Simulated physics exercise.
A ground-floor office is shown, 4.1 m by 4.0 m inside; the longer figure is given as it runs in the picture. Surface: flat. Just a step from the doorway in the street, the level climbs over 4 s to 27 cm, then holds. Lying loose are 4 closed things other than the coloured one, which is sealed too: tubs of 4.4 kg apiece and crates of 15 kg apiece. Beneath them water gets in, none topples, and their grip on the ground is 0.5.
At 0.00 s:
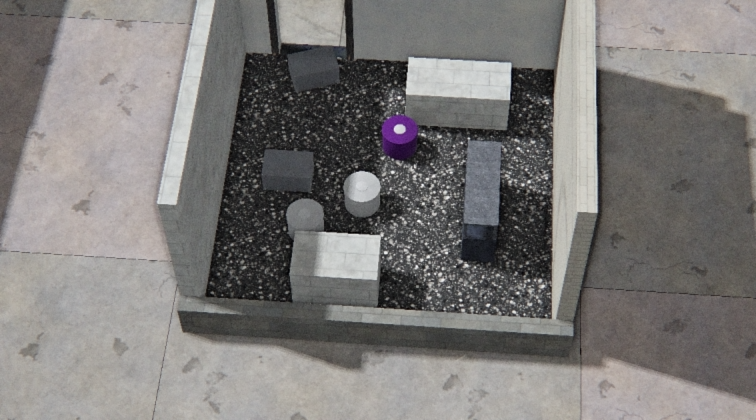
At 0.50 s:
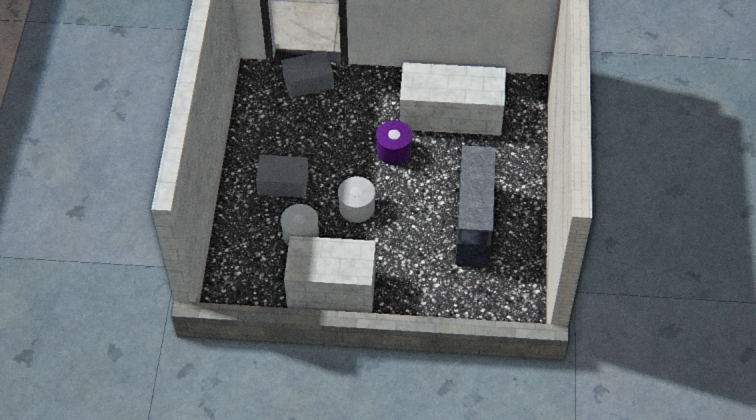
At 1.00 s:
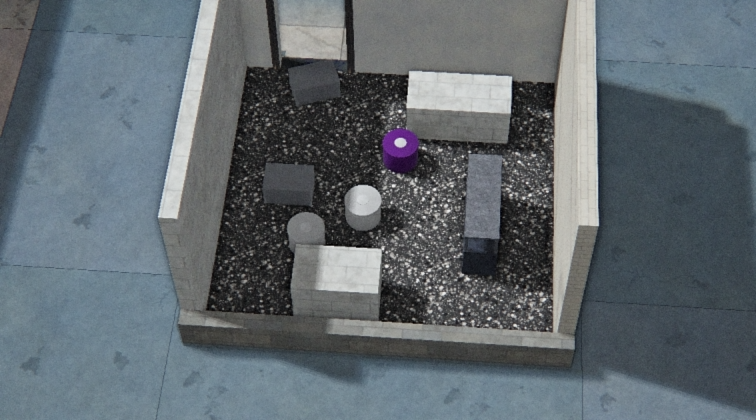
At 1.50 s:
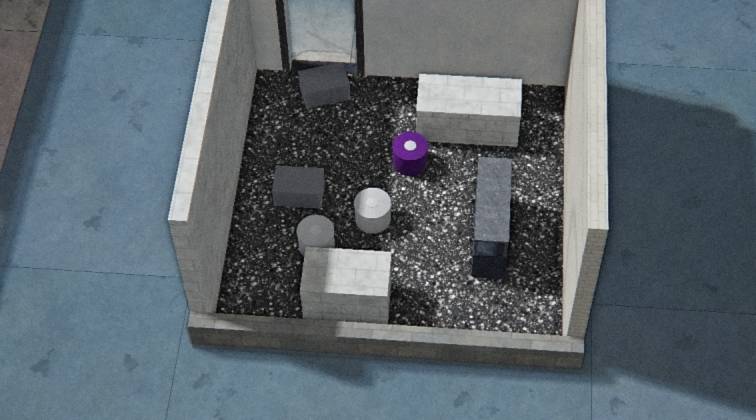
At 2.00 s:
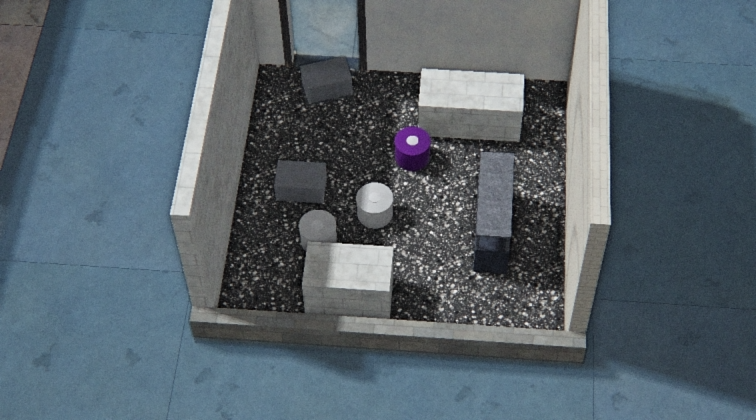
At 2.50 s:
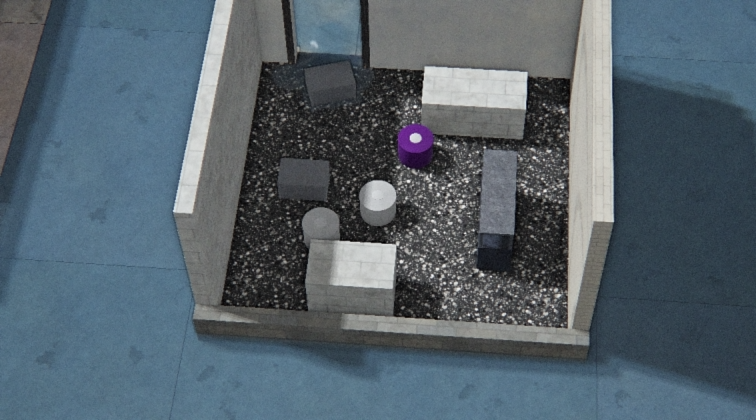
A purple tub stands out on the speckled dark floor of a roofless, pale-walled office, seen from high above with its doorway at the upper left. Around it sit a white tub, a grey tub, two dark grey crates, two whitish blocks and a long slate-coloured block. The camera sways slightly as the paving outside turns blue with water, which then enters the doorway, and the nearest crate shifts slightly inward.
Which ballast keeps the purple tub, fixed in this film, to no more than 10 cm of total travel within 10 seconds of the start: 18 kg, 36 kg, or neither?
The answer is the light one.
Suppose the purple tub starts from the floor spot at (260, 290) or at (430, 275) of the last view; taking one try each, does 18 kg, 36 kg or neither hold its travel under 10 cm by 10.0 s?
The big mass is needed; the big mass is needed.
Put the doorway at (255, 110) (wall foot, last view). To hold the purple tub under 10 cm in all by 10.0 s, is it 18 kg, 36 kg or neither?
Answer: Only the upper mass works.
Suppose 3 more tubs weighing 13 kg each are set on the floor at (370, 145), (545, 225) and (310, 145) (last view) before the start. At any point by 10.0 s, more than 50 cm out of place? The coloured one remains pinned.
One by one: Too far, not far enough and too far.
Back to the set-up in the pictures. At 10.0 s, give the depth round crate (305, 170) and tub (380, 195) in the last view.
First about 14 cm, second about 7 cm.
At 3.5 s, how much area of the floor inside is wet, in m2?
Somewhere around 3.0 m2, roughly.
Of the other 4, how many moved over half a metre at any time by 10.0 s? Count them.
The answer here is 4.
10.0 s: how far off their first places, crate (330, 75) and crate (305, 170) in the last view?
The first is 250 cm from its start, the second 200 cm.
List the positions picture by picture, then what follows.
The purple tub at (400, 130), on the bottom; water covers 0.0 m2; 0 of 5 have shifted, in the first picture.
The purple tub at (394, 135), on the bottom; water covers 0.0 m2; 0 of 5 have shifted, in the second picture.
The purple tub at (401, 143), on the bottom; water covers 0.0 m2; 0 of 5 have shifted, in the third picture.
The purple tub at (410, 146) rests on the ground; water covers 0.0 m2; 0 of 5 have shifted, in the fourth picture.
The purple tub at (413, 141), on the bottom; water covers 0.1 m2; 0 of 5 have shifted, in the fifth picture.
The purple tub at (416, 138), on the bottom; 0.4 m2 under water; 1 of 5 have shifted, in the sixth picture.
After 3.5 s the purple tub would be 0 cm from its start with 18 kg and 0 cm from its start with 36 kg; 0 cm of water round it then.
After 4.5 s the purple tub would be 0 cm from its start with 18 kg and 0 cm from its start with 36 kg; 5 cm of water round it then.
After 7.0 s the purple tub would be 0 cm from its start with 18 kg and 0 cm from its start with 36 kg; 5 cm of water round it then.
After 10.0 s the purple tub would be 0 cm from its start with 18 kg and 0 cm from its start with 36 kg; 7 cm of water round it then.
